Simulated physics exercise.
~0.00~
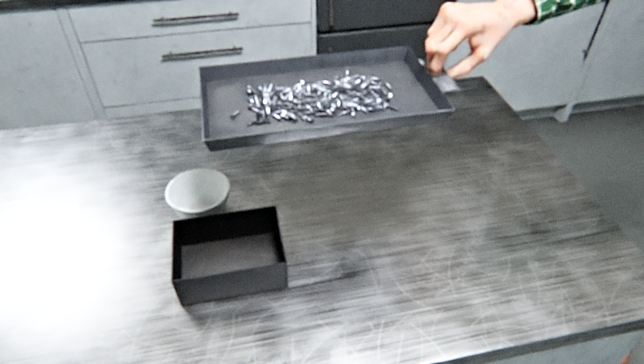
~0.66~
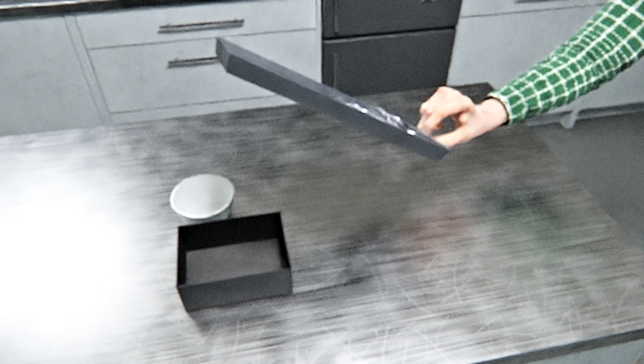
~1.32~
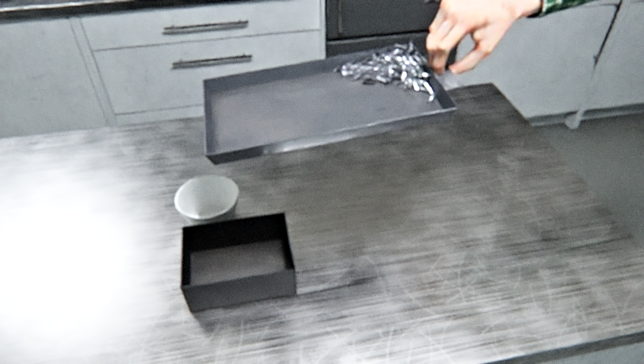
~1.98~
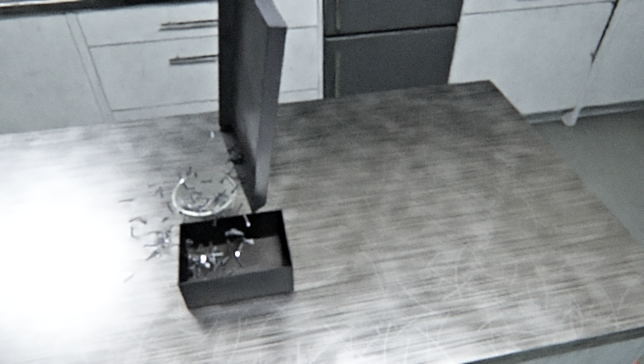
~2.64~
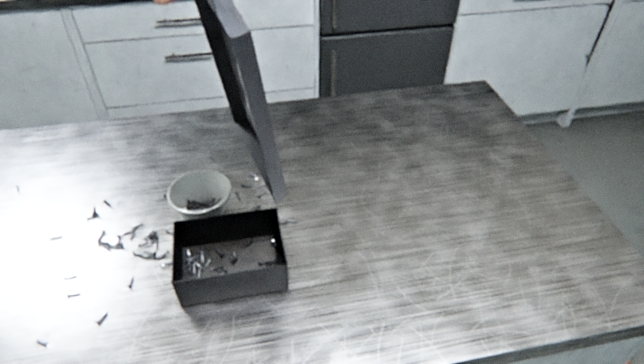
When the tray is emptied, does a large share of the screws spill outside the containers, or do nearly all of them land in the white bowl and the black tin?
A large share of the screws spills outside the containers, while the white bowl and the black tin each catch a good portion as well.
The footage shows a hand tipping a dark tray of small metal screws to the right, bringing it nearly level, then tilting it steeply left, so the screws pour out, landing in a black tin, in a white bowl and across the table.
